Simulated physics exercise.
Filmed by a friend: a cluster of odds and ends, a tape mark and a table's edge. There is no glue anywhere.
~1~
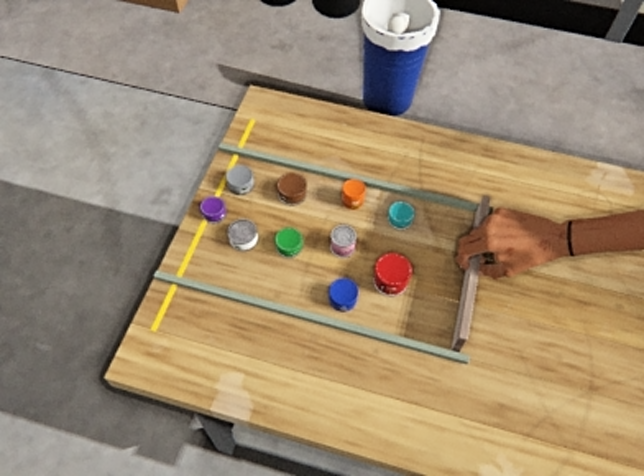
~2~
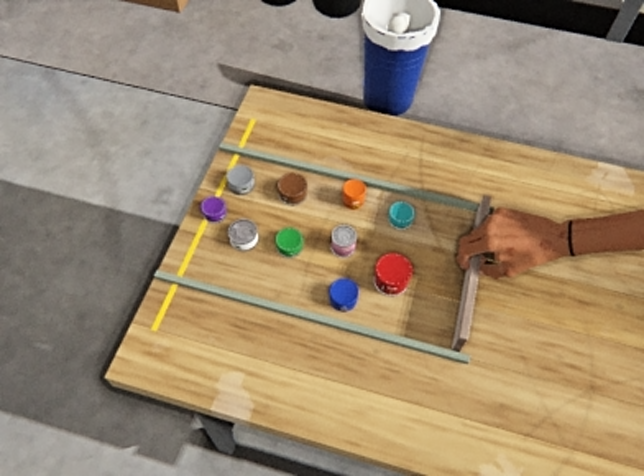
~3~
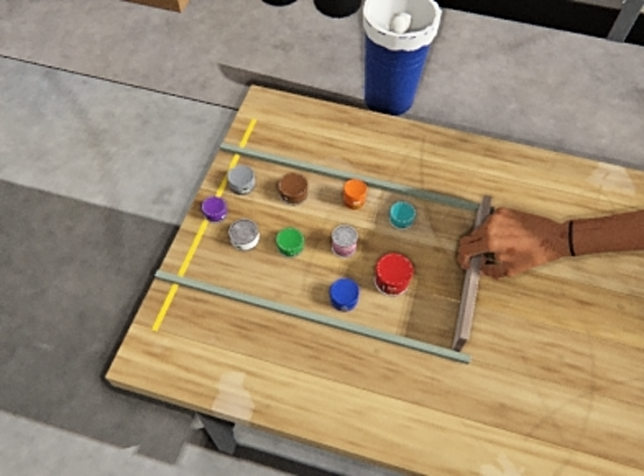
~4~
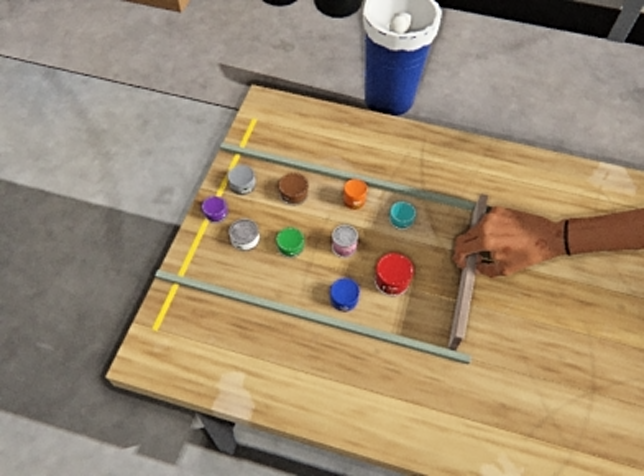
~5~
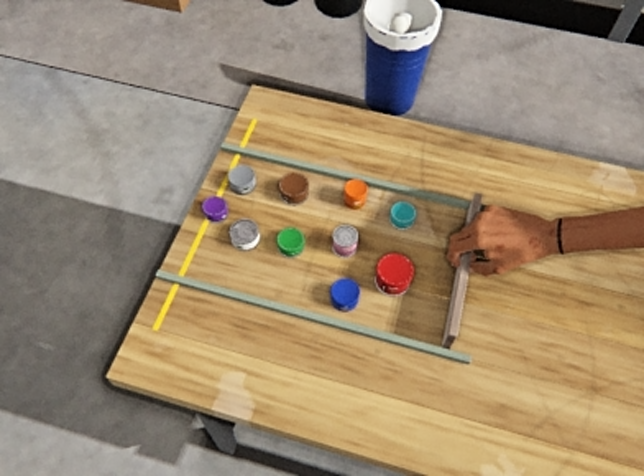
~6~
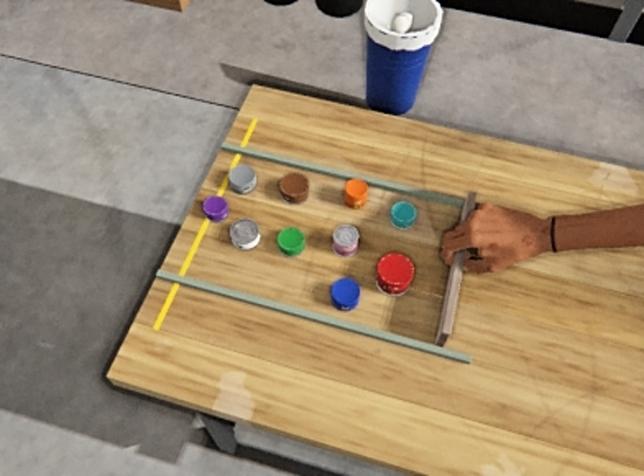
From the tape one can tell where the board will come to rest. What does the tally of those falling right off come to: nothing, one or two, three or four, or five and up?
It comes to five and up.
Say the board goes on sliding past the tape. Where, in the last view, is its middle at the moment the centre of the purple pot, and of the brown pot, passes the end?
The purple pot gives roughly (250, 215), the brown pot roughly (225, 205).
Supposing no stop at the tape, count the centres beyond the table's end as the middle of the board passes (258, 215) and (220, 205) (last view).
Taken in the given order, it's 0 and 5.
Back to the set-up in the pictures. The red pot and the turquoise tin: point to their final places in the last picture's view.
(184, 223) and (215, 173).
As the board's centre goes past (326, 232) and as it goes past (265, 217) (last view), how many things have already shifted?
It comes to 6 for the first spot, 10 for the other.
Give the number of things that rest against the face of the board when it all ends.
That would be 5 of them.
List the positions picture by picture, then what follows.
The first picture shows purple pot (214, 210); grey tub (240, 180); white tin (243, 235); board (472, 270); tape (209, 213).
The second picture shows grey tub (241, 180); brown pot (293, 189).
The third picture shows white tin (244, 235); orange tub (355, 195).
The fourth picture shows purple pot (215, 210); turquoise tin (402, 216).
The fifth picture shows grey tub (242, 180); green tin (291, 243).
The sixth picture shows purple pot (216, 209); grey tub (243, 180); white tin (245, 235); board (457, 266); tape (211, 212).
A little later, none off yet; purple pot at rest near (216, 209); grey tub at rest near (243, 180); white tin at rest near (245, 235).
Next, none off yet; purple pot shifted about its own width near (195, 205); grey tub shifted about its own width near (216, 180); white tin shifted well along near (199, 226).
When it is over, the number that fall off is five or more; down, green tin, brown pot, white tin, grey tub and purple pot.
